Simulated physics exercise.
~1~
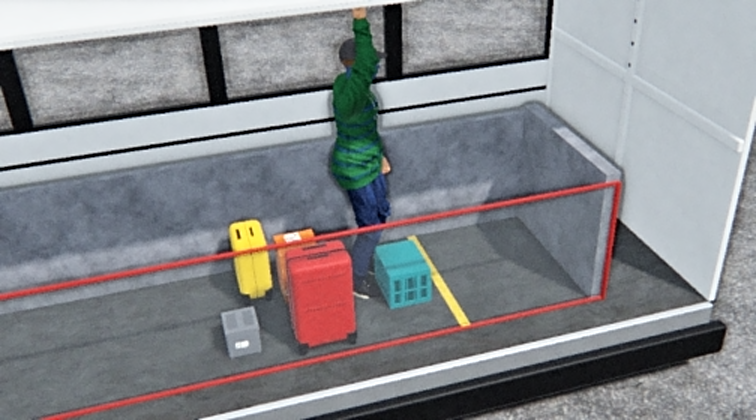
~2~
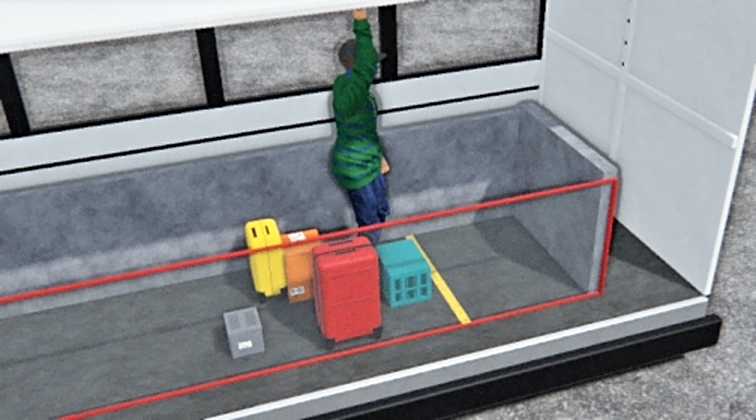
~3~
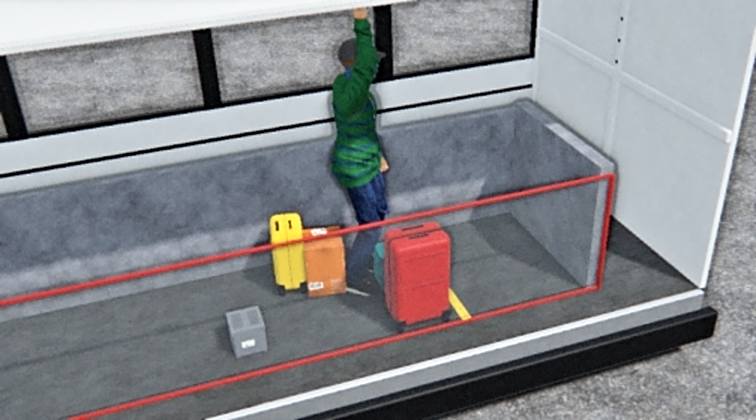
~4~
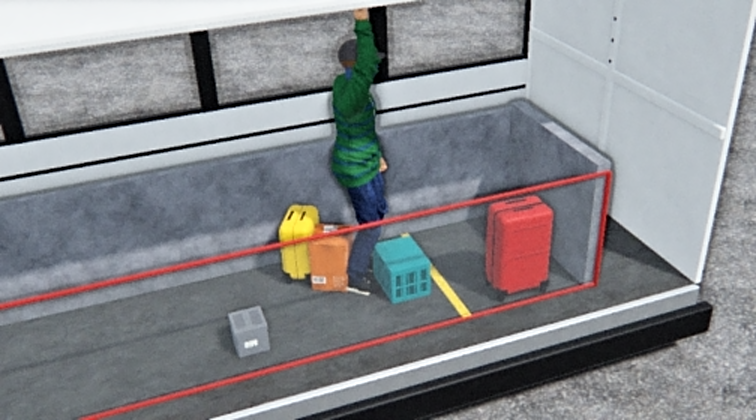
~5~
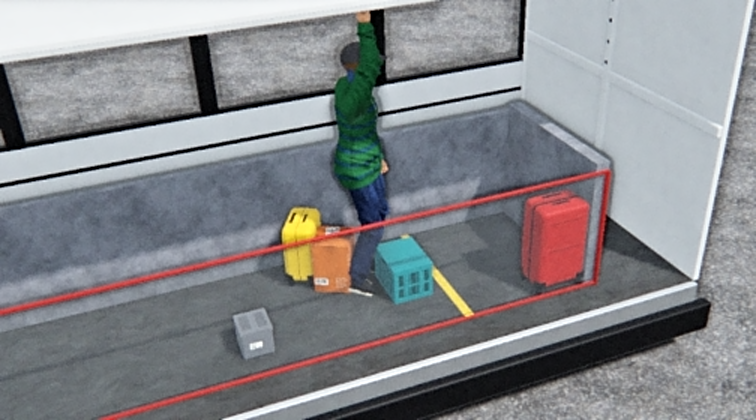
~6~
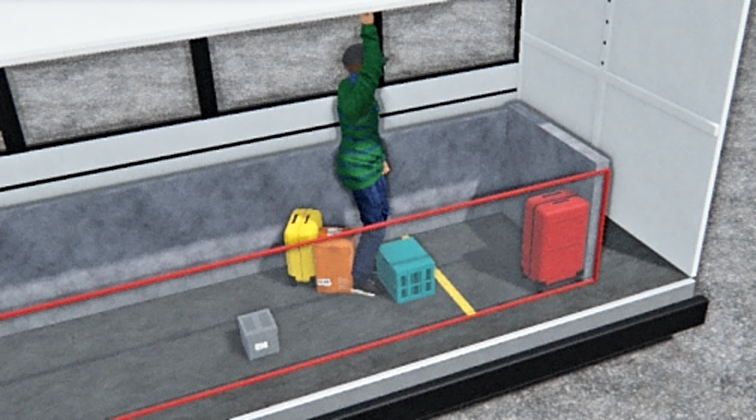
In the video, a person in a green top stands with one arm raised among luggage as a red wheeled case slides right, passing a teal crate and crossing a yellow line, while yellow and orange bags shift slightly right; the red case stops upright near the bay's right end.
